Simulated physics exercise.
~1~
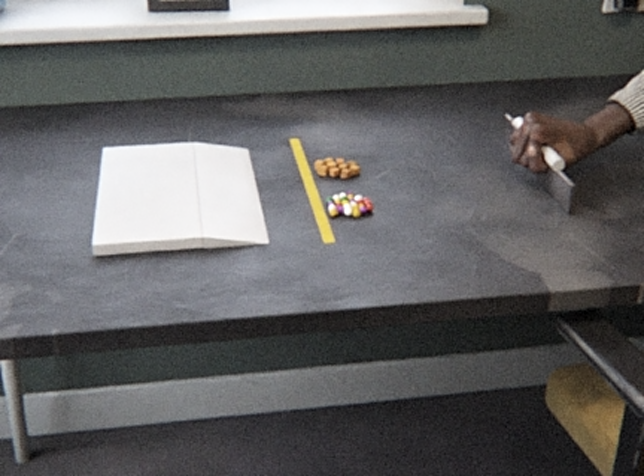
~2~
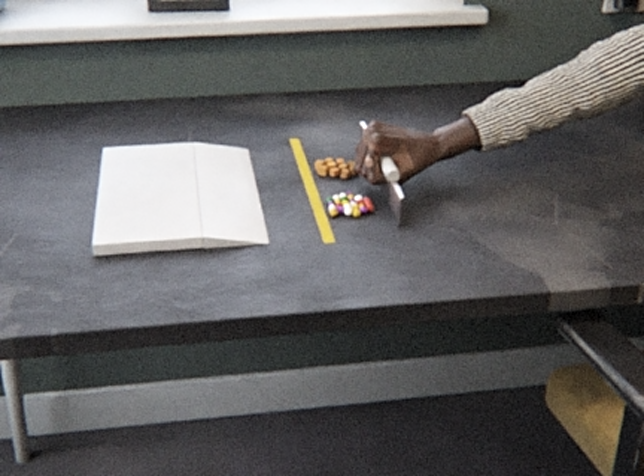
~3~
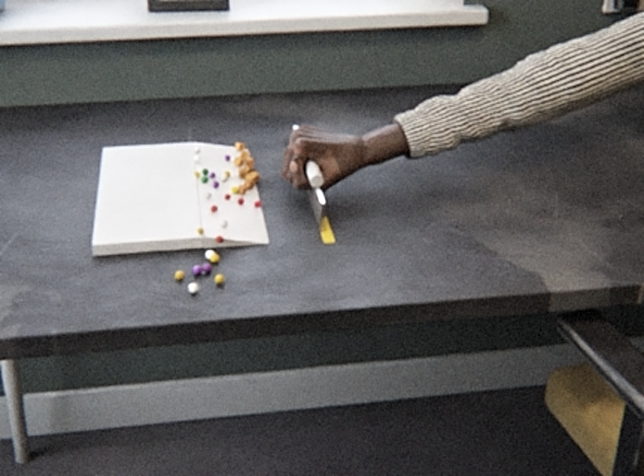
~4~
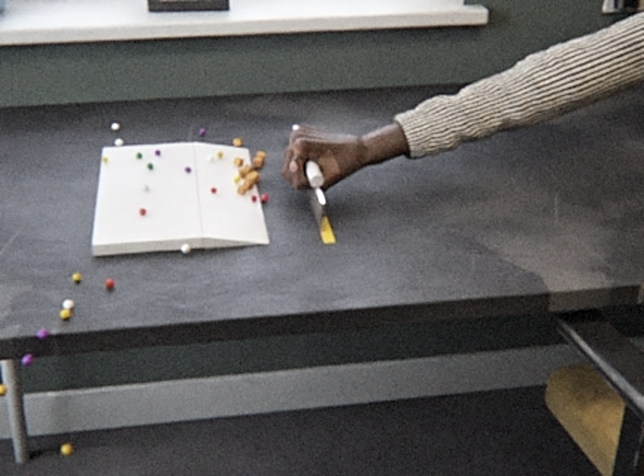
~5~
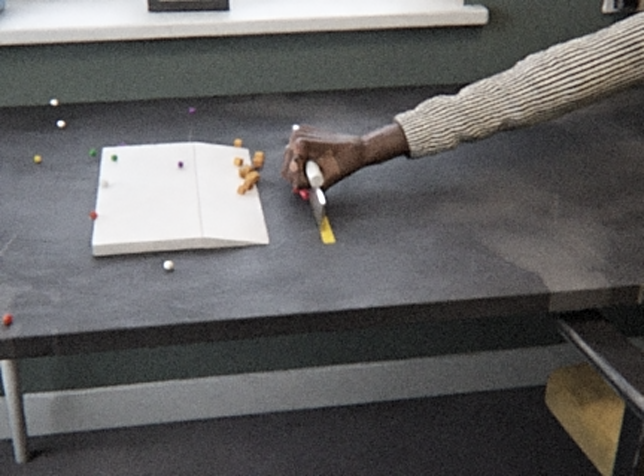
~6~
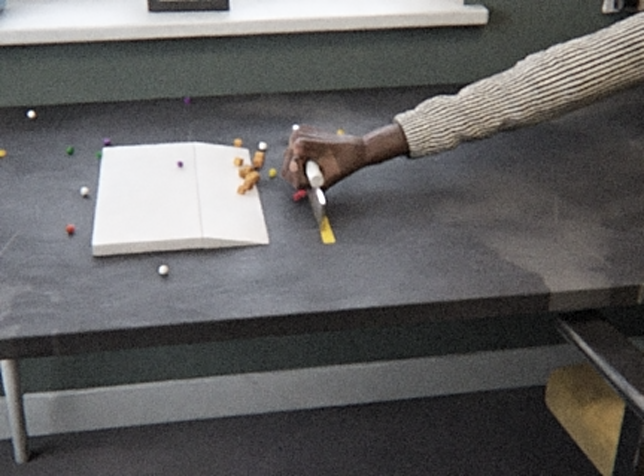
The footage shows a hand sweeping a scraper left across a dark table, driving two small piles towards a white ramp and stopping at yellow tape; colourful balls scatter over and around the slab, some leaving the table, while orange-brown pieces end clustered at the ramp's right side.
